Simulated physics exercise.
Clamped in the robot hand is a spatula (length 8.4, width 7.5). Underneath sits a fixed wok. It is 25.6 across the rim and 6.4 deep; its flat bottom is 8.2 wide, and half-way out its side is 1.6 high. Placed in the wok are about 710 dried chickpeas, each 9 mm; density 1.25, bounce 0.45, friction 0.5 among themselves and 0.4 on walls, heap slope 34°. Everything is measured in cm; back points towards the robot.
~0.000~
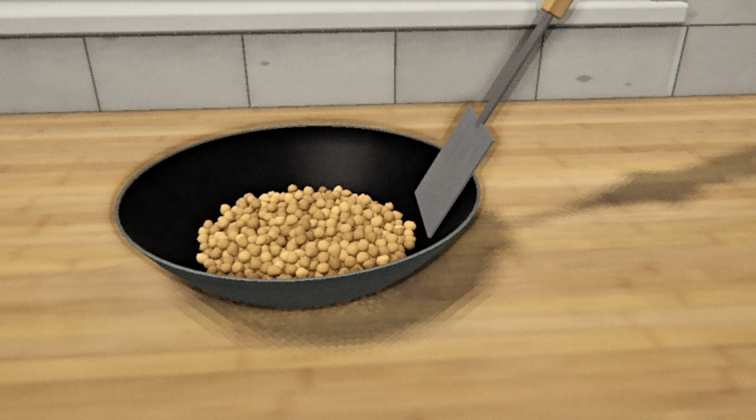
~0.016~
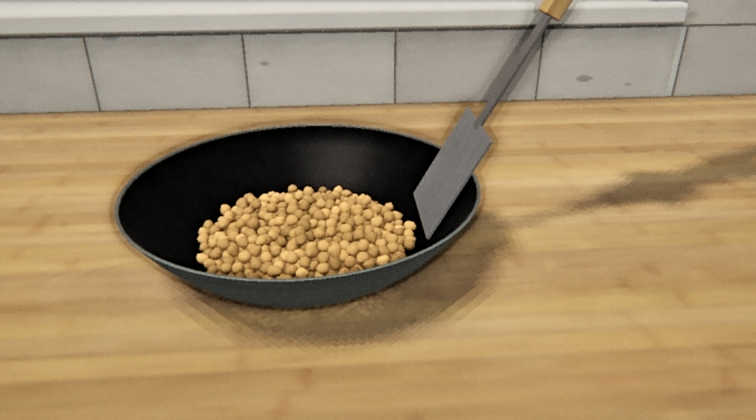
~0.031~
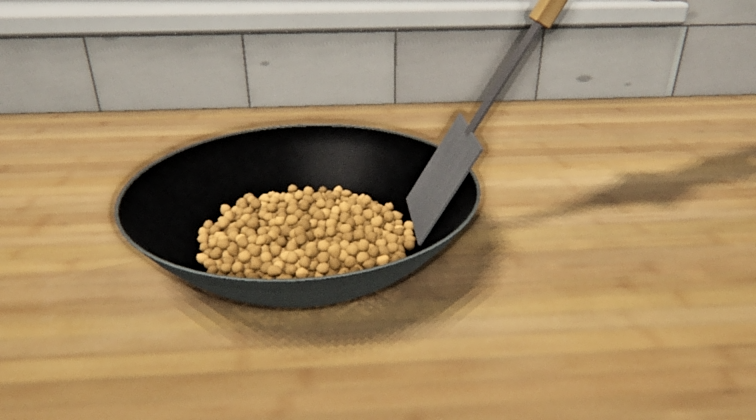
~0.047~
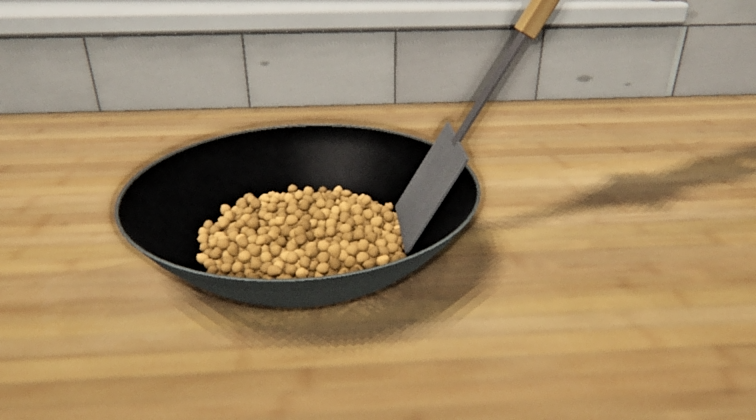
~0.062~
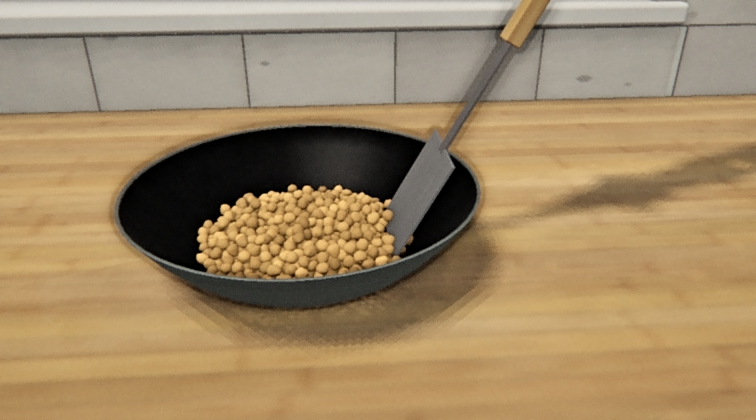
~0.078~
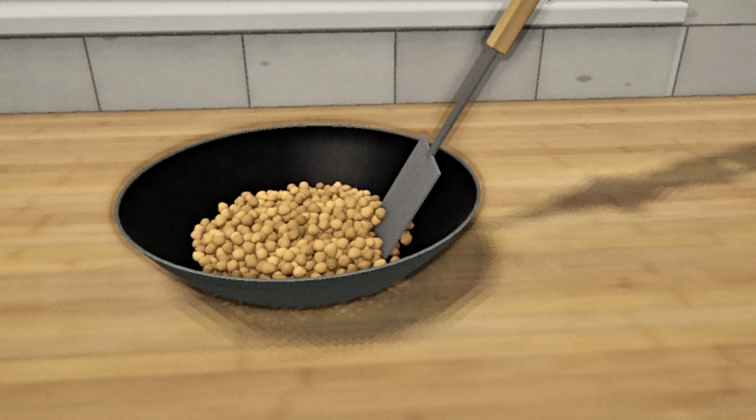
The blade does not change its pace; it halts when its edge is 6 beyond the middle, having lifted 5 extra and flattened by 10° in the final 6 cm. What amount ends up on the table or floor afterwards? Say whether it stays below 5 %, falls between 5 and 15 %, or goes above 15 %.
It stays below 5 %.
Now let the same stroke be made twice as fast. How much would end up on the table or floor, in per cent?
Estimated result: Some 20 %.
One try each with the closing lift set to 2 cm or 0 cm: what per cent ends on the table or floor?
0 and 0 %.
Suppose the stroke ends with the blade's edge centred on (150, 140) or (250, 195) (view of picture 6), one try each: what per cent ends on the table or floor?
Around 30 per cent for the first try and 0 per cent for the second.
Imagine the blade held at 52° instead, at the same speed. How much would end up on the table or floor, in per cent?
Estimate: Approx. 5 %.
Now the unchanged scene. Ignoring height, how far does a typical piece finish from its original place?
Distance: Around 4 cm.
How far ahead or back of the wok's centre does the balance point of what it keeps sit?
It rests close to 4.0 centimetres ahead of centre.
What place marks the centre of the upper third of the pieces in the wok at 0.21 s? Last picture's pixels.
It is centred at roughly (221, 213).
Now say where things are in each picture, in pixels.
In the first picture, spatula top edge at (481, 122), sloping 61°; upper third of the load around (305, 230), from x 205 to 410, top at y 190; 712 in the wok.
In the second picture, spatula top edge at (479, 123), sloping 61°; upper third of the load around (305, 230), from x 205 to 410, top at y 190.
In the third picture, spatula top edge at (471, 130), sloping 61°; upper third of the load around (305, 230), from x 205 to 410, top at y 190.
In the fourth picture, spatula top edge at (458, 139), sloping 61°; upper third of the load around (305, 229), from x 205 to 410, top at y 190.
In the fifth picture, spatula top edge at (444, 147), sloping 61°; upper third of the load around (304, 228), from x 205 to 410, top at y 190.
In the sixth picture, spatula top edge at (431, 153), sloping 61°; upper third of the load around (300, 225), from x 195 to 405, top at y 185; 712 in the wok.
By 0.15 s, sloping 61°, highest piece 5 above the table; 712 in the wok.
By 0.21 s, sloping 56°, highest piece 8 above the table; 712 in the wok.
By 0.45 s, sloping 51°, highest piece 7 above the table; 698 in the wok, 11 on the table or floor, 3 on the blade or in flight.
By 1.50 s, sloping 51°, highest piece 6 above the table; 698 in the wok, 14 on the table or floor.
Final count, 698 in the wok, 14 on the table or floor. That is 2 % on the table or floor.
